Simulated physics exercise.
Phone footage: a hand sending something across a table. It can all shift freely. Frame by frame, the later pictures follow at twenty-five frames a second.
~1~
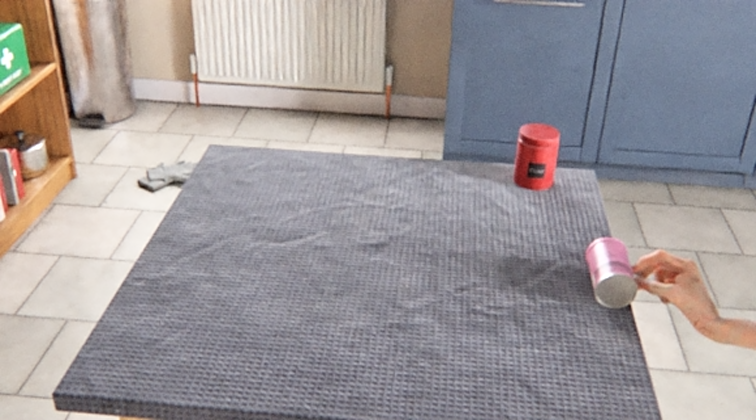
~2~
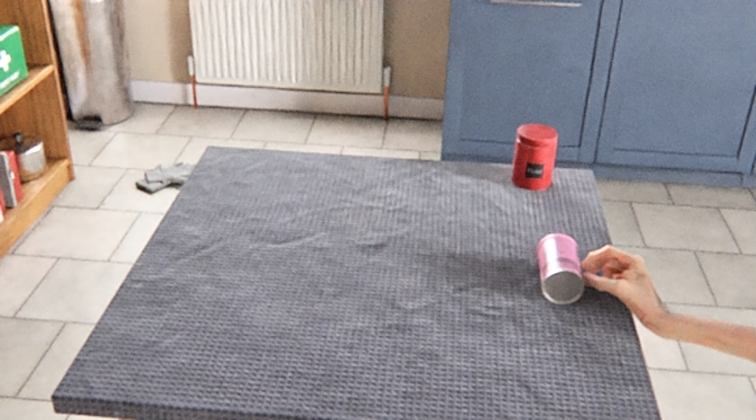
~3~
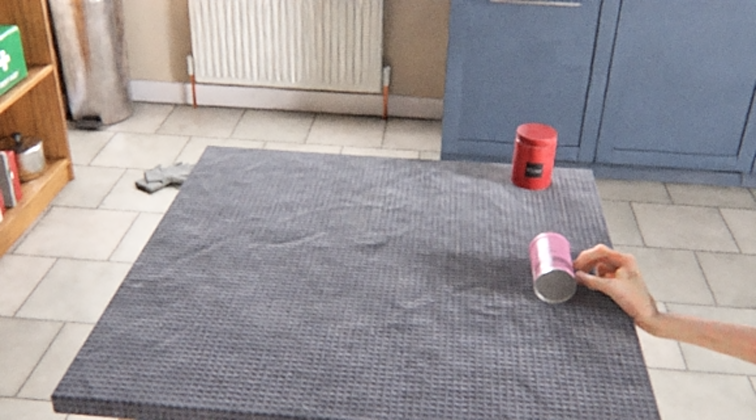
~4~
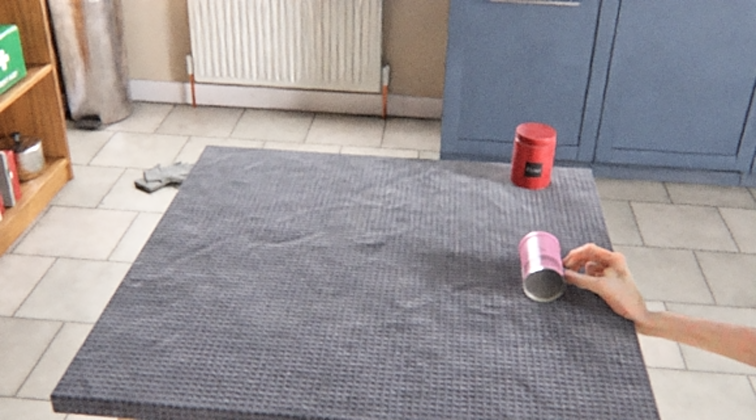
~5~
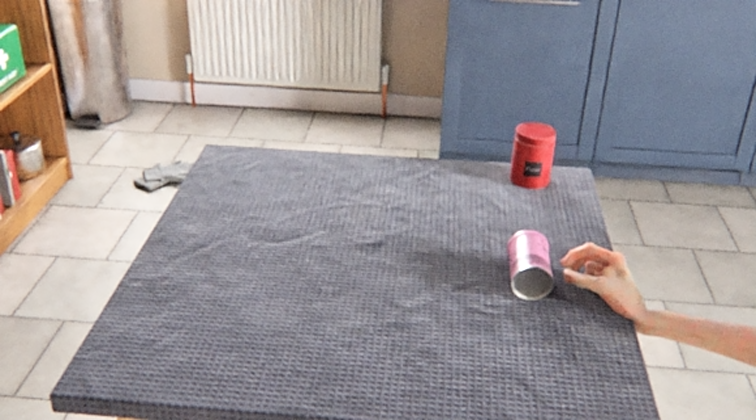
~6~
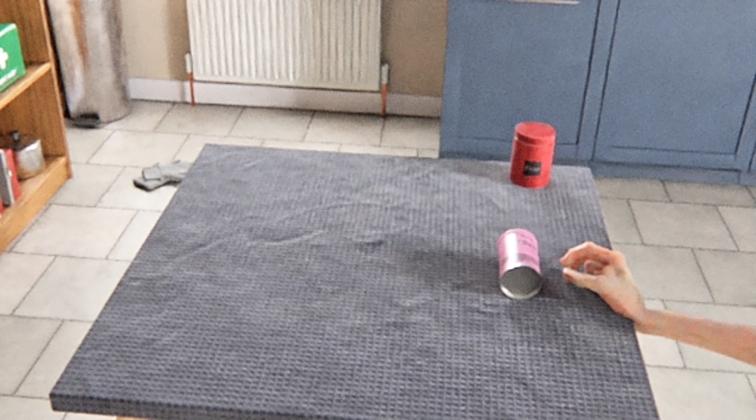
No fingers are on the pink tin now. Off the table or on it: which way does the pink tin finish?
On it.
Then, 0.10 s after the last picture, pink tin rolled about its own width near (495, 262).
Then, 0.20 s after the last picture, pink tin rolled about its own width near (476, 260).
Then, 0.40 s after the last picture, pink tin rolled well along near (449, 258).
Then, 0.60 s after the last picture, pink tin rolled well along near (437, 258).
At rest, moved from the start, pink tin. Seen from the same camera at the end, pink tin near (436, 258).
